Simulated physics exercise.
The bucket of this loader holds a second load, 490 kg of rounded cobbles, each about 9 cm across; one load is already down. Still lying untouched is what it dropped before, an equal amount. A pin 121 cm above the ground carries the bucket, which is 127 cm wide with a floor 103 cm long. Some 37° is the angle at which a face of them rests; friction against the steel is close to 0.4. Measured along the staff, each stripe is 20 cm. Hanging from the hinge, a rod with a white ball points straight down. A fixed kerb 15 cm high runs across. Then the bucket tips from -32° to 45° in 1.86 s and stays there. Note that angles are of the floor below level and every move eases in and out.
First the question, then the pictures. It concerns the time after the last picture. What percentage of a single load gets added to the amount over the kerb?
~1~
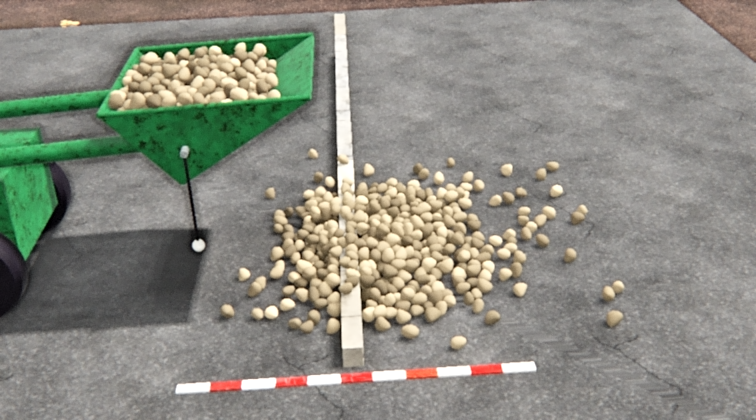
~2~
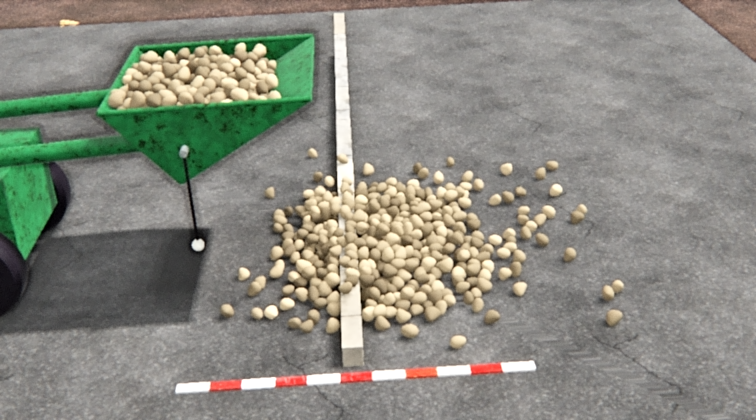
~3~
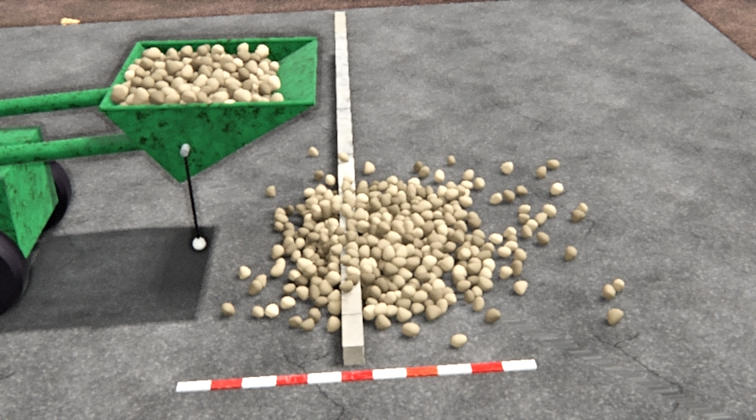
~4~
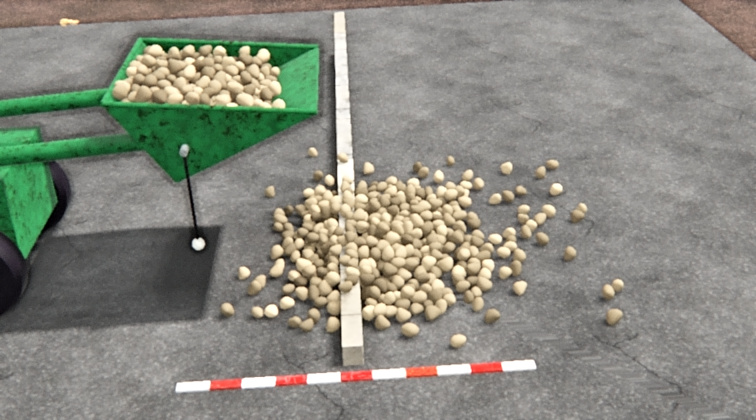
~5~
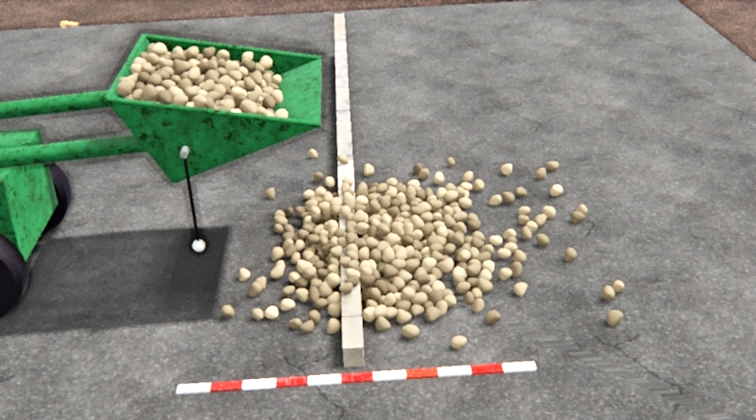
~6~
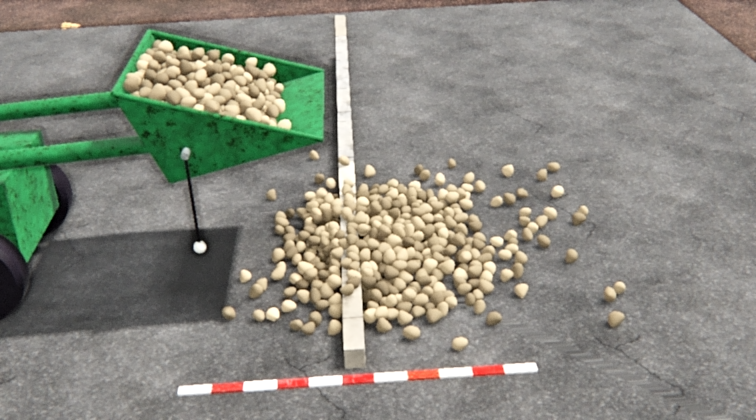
24 %.
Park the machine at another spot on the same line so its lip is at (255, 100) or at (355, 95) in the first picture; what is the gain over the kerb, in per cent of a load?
The first would add some 0 per cent and the second some 65 per cent.
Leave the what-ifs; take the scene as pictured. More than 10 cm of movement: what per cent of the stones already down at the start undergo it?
About 5 %.
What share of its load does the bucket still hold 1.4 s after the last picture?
It holds some 15 percent.
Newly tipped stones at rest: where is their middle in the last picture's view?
Near (318, 237).
Then, 0.8 s after the last picture the floor is at 33°; in per cent of one load, 93 in the bucket, 36 on this side of the kerb, 71 over the kerb; the foremost stones are at (580, 228).
Then, 1.4 s after the last picture the floor is at 45°; in per cent of one load, 15 in the bucket, 102 on this side of the kerb, 83 over the kerb; the foremost stones are at (580, 228).
Then, 1.7 s after the last picture the floor is at 45°; in per cent of one load, 0 in the bucket, 107 on this side of the kerb, 92 over the kerb; the foremost stones are at (580, 228).
Then, 4.5 s after the last picture the floor is at 45°; in per cent of one load, 0 in the bucket, 106 on this side of the kerb, 94 over the kerb; the foremost stones are at (580, 228). Net gain over the kerb, 24.
